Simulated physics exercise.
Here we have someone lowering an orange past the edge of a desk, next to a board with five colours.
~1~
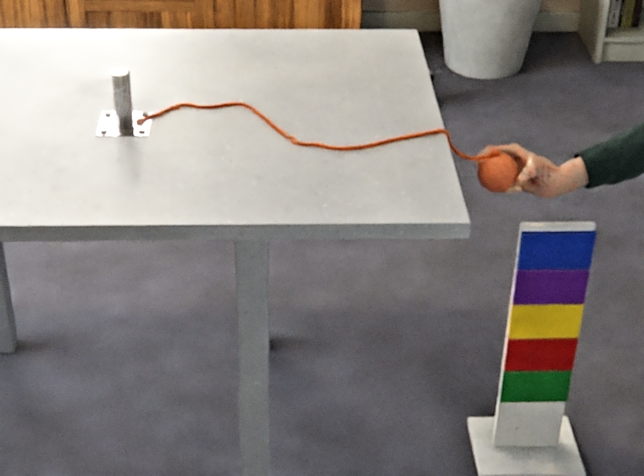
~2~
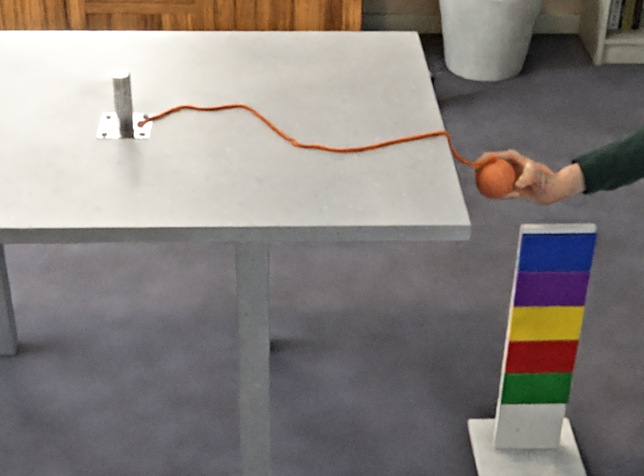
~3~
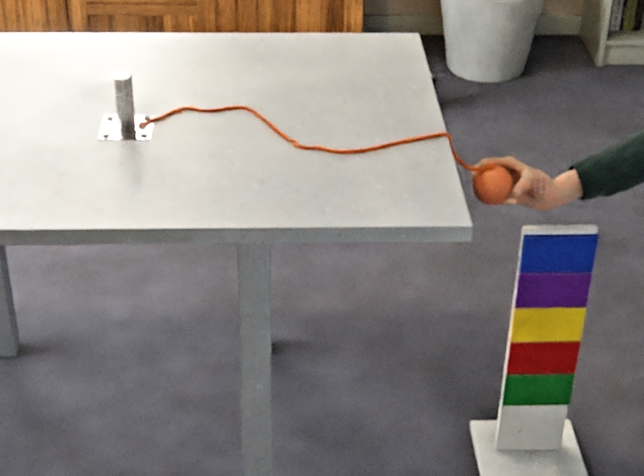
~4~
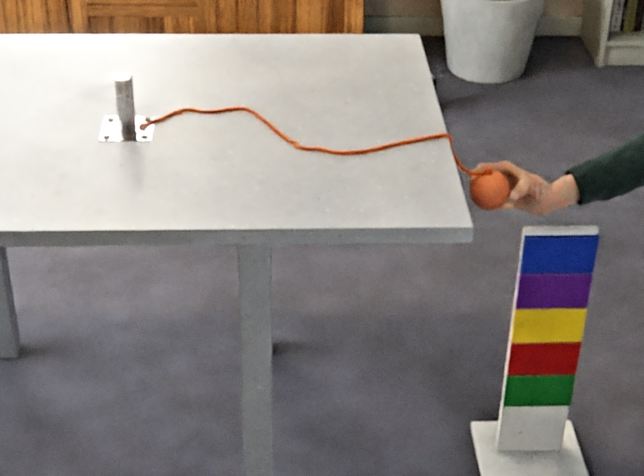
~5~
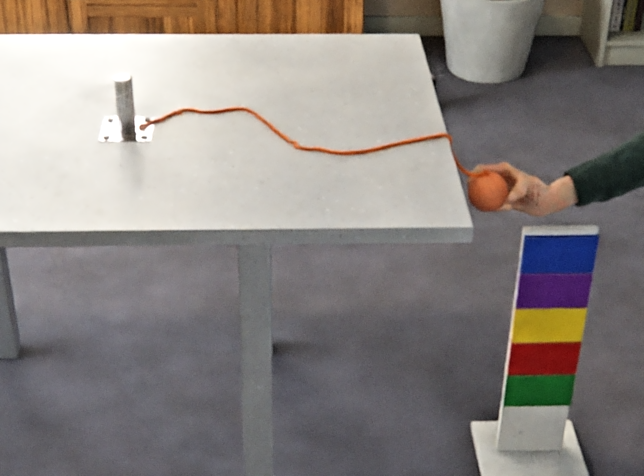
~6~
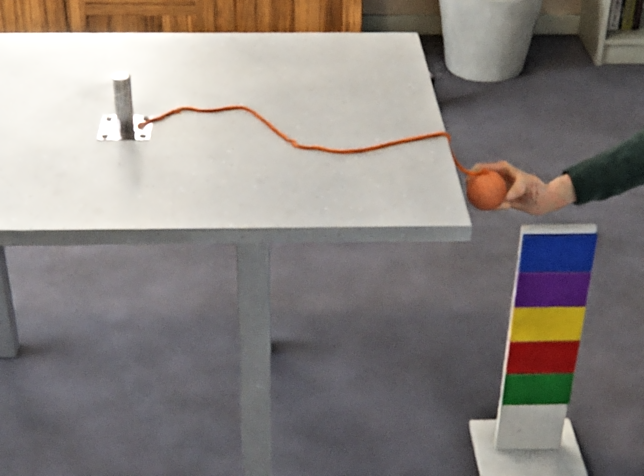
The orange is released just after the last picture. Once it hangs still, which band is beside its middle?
The purple one.
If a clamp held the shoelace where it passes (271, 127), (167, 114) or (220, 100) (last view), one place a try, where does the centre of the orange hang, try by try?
In that order: (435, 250), (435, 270) and (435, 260).
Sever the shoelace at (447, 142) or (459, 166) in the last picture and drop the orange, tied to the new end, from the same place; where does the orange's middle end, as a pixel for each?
About (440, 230) and (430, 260).
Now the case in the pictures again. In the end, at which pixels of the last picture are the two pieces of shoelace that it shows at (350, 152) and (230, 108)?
The first at (428, 121), the second at (259, 125).
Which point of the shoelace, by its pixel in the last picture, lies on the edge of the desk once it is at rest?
It lies at about (364, 150).
Early on, orange near (465, 277); level with purple.
Midway, orange near (399, 267); level with purple.
Near the end, orange near (439, 279); level with purple.
Finally, orange near (437, 276); level with purple. The shoelace holds its middle at purple.
